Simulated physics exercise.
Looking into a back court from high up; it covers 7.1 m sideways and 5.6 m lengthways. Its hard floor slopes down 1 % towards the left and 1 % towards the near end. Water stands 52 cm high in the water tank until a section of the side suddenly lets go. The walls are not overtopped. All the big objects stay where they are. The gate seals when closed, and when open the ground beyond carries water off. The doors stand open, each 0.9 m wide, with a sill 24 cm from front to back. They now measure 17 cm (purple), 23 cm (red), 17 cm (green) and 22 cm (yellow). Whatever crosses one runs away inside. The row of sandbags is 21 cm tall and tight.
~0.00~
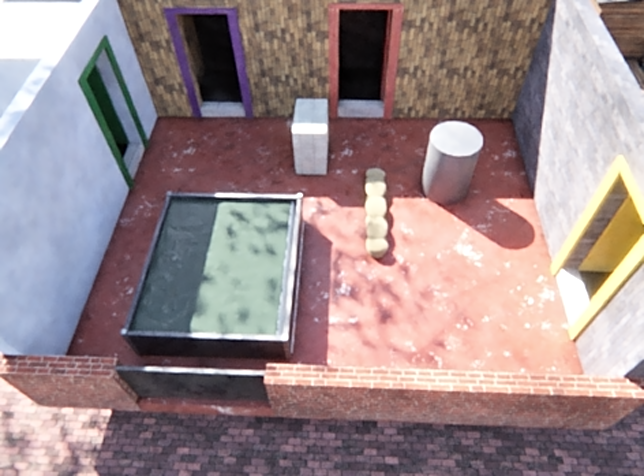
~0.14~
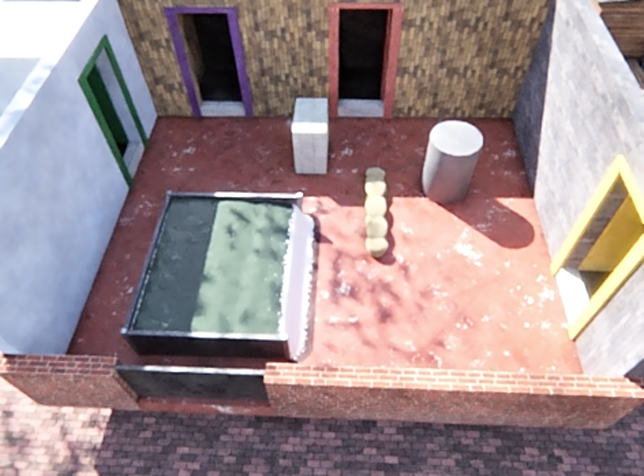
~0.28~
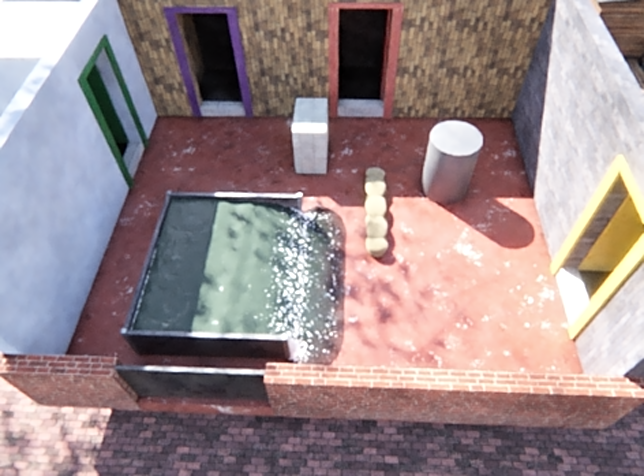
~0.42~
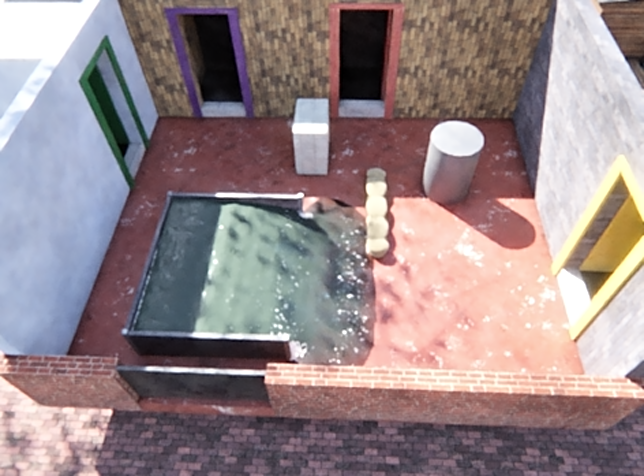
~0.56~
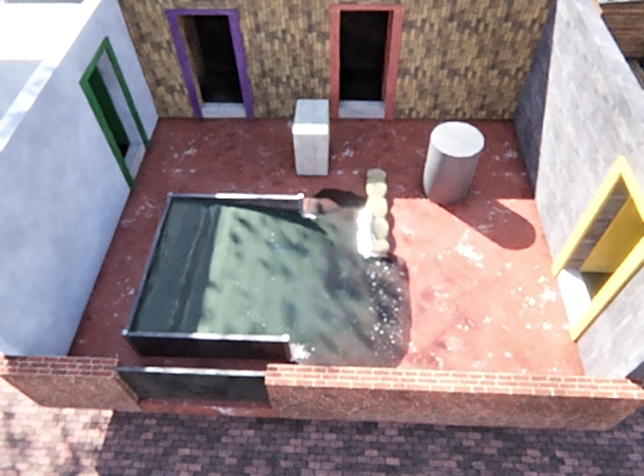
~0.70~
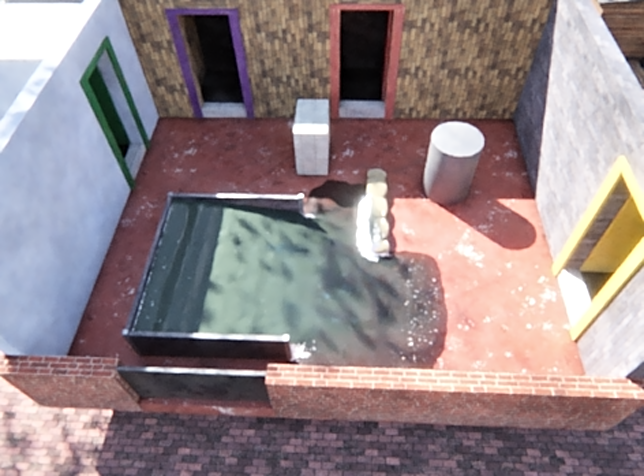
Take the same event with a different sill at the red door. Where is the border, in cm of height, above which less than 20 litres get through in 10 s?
It would have to be roughly 12 cm high.
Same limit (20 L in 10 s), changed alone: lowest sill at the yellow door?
About 21 cm at yellow.
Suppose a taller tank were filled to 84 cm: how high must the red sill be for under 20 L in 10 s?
Some 19 cm.
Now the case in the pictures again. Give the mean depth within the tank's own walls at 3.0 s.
About 14 cm.
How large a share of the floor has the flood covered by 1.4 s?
Near 35 per cent is wet.
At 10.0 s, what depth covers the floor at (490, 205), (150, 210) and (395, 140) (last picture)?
In that order: 6, 8 and 7 cm.
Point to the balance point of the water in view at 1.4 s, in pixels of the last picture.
Near (286, 283).
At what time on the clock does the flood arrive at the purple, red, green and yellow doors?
Purple 3.4 s, red 1.8 s, green 5.0 s, yellow 1.3 s.
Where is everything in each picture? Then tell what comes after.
In the first frame, the water tank at (222, 261) is whole and still, 52 cm deep; the red door at (363, 73) is dry.
In the second frame, the gap is at (293, 276), the front 0.3 m out at (305, 352); the back of the water tank holds 52 cm.
In the third frame, the front is at (335, 345), 0.7 m from the gap at (293, 277); 1.6 m2 of floor is wet, 52 cm left at the back.
In the fourth frame, the front is at (370, 284), 1.2 m from the gap at (294, 278); 2.9 m2 of floor is wet, 52 cm left at the back.
In the fifth frame, water pours out at (294, 279) and has run 1.6 m, to (405, 329); about 8 cm deep outside, 52 cm at the back.
In the sixth frame, the gap is at (295, 278), the front 2.1 m out at (439, 333); the back of the water tank holds 48 cm; the red door at (364, 74), 4.0 m from the gap, is still 2.0 m from the nearest water.
After 1.4 s water covers 35 % of the floor, deepest (32 cm) near (363, 249); it has not reached the red door.
After 3.0 s water covers 50 % of the floor, deepest (36 cm) near (545, 400); 16 cm at the red door, 0 litres in over its 23 cm sill.
After 10.0 s water covers 95 % of the floor, deepest (13 cm) near (58, 382); 8 cm at the red door, 0 litres in over its 23 cm sill.
At the red door as built, the water arrived by 1.9 s and peaked near 16 cm at 2.6 s.
With a sill of 10 cm, 37 litres would have come in within the 10 s; with 13.5 cm, 12 litres. So under 20 litres takes about 12 cm.
